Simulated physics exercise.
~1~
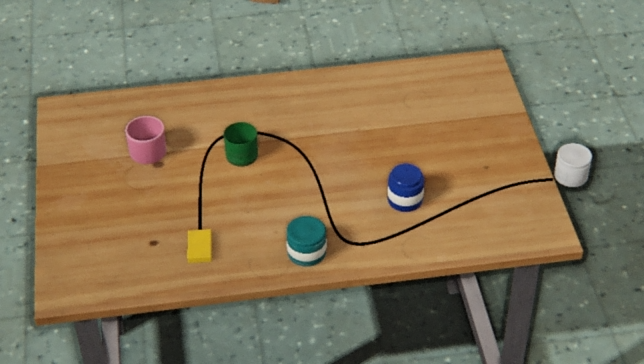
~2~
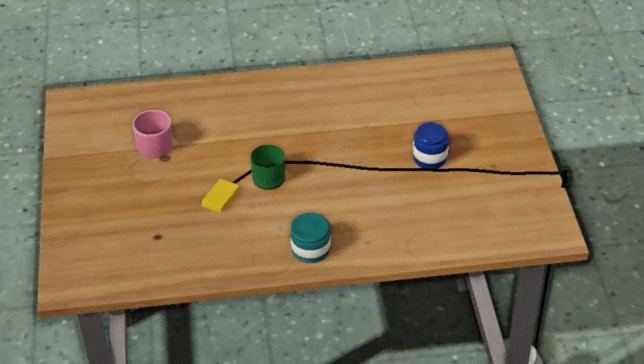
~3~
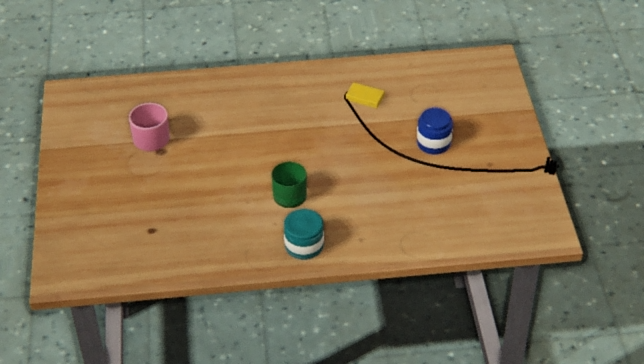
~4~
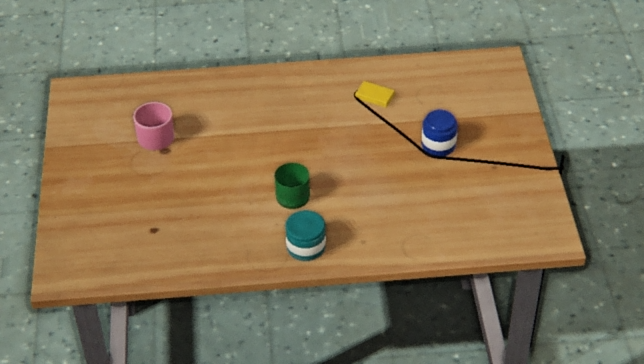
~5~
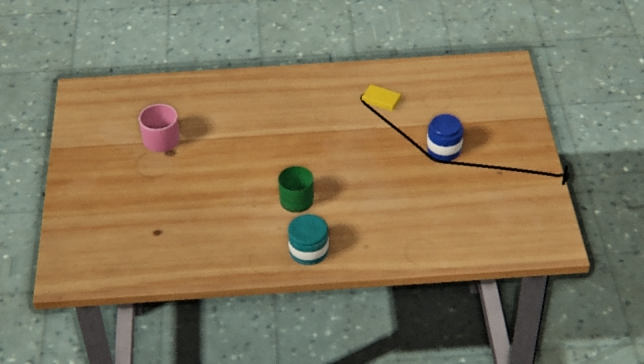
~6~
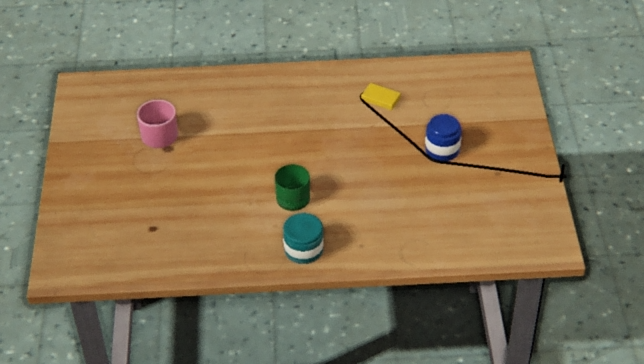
A table holds still as a falling white cup drags a corded yellow block up-right.
